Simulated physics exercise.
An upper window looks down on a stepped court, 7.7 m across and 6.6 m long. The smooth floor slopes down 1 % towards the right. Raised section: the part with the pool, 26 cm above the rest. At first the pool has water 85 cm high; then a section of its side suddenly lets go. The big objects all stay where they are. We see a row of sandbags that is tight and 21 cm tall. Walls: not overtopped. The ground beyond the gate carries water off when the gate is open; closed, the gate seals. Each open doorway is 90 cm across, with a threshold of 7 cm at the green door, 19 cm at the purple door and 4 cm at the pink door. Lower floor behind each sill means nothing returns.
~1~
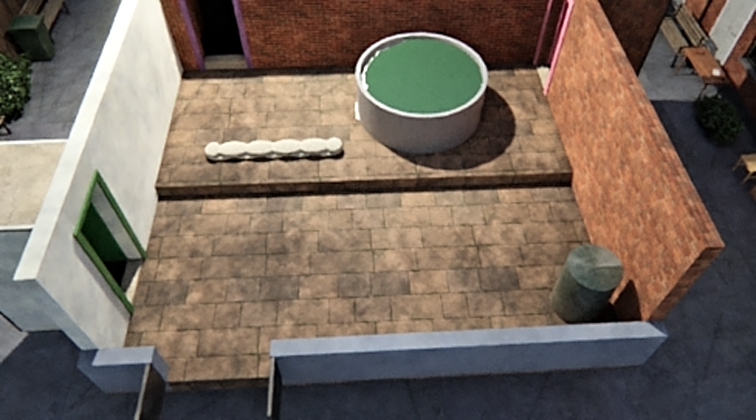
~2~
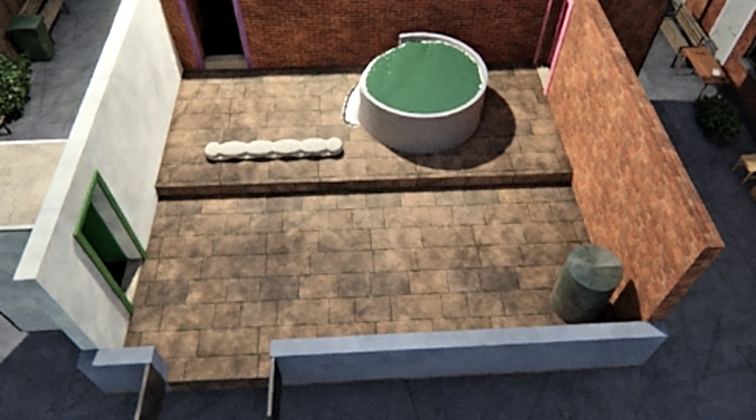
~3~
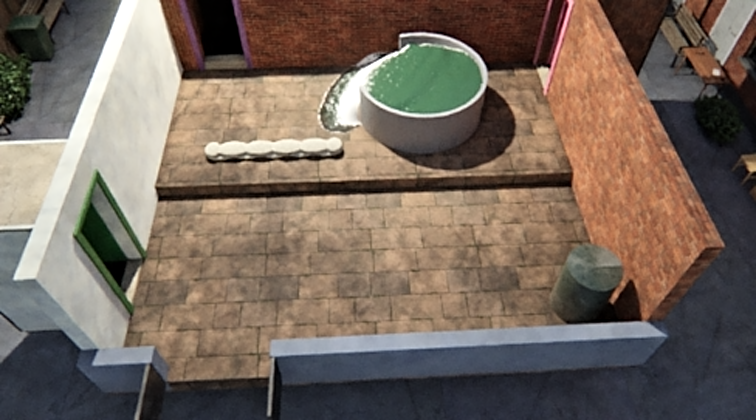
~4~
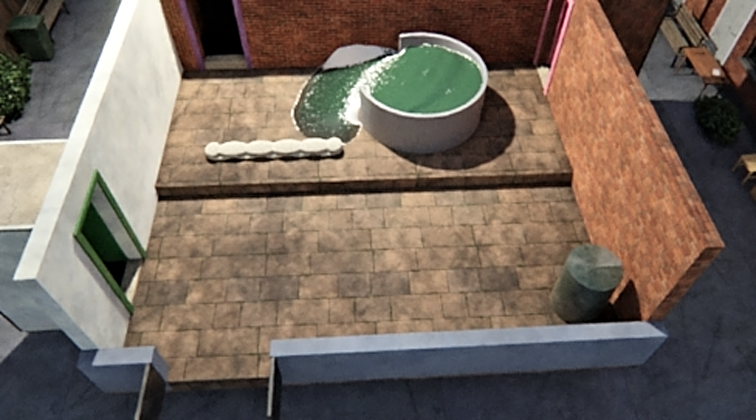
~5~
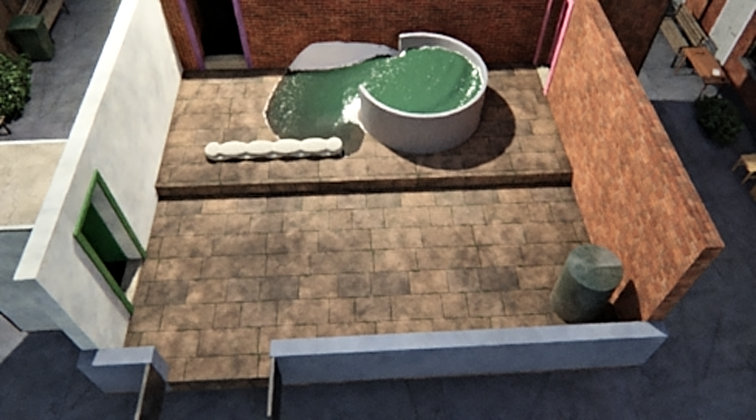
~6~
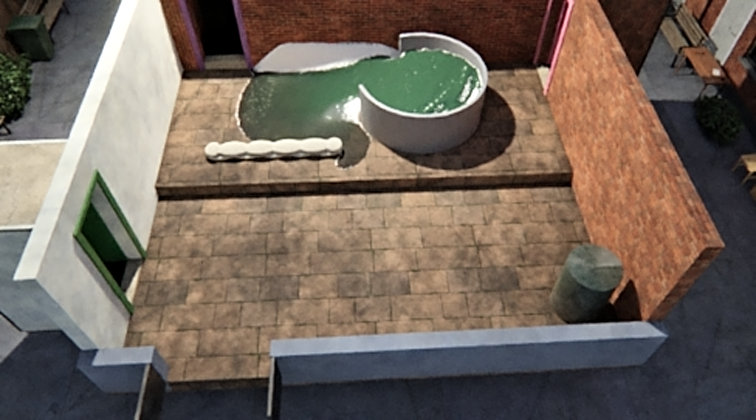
In a walled, stepped courtyard seen from above, a round pool of green water stands still on the raised section. Its left side opens and water pours out, spreading leftward across the paving and along the back of a low white row, while the pool's level drops and the lower paving stays dry.
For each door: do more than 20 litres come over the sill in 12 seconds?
Result: The green door is safe. The purple door is flooded. The pink door is flooded.
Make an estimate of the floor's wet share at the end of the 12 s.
90 %.
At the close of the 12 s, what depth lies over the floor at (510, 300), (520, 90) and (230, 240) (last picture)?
8, 3 and 2 cm, respectively.
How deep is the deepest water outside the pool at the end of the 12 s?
About 14 cm at most.
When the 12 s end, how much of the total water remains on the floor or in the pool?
Around 76 percent of the water.
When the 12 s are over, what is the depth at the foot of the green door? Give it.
The depth comes to around 1.5 centimetres.
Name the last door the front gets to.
It is the green one.
A moment later water covers 25 % of the floor and is deepest (56 cm) near (180, 84); green door not reached, purple door 17 cm at the sill, 0 L in, pink door 5 cm at the sill, 1 L in.
Soon after water covers 25 % of the floor and is deepest (53 cm) near (190, 78); green door not reached, purple door 24 cm at the sill, 1 L in, pink door 9 cm at the sill, 18 L in.
Next water covers 50 % of the floor and is deepest (36 cm) near (119, 368); green door 8 cm at the sill, 0 L in, purple door 30 cm at the sill, 59 L in, pink door 9 cm at the sill, 73 L in.
Later on water covers 75 % of the floor and is deepest (19 cm) near (393, 68); green door 4 cm at the sill, 1 L in, purple door 13 cm at the sill, 89 L in, pink door 5 cm at the sill, 111 L in.
At the end water covers 90 % of the floor and is deepest (14 cm) near (622, 344); green door 2 cm at the sill, 1 L in, purple door 6 cm at the sill, 89 L in, pink door 5 cm at the sill, 121 L in.
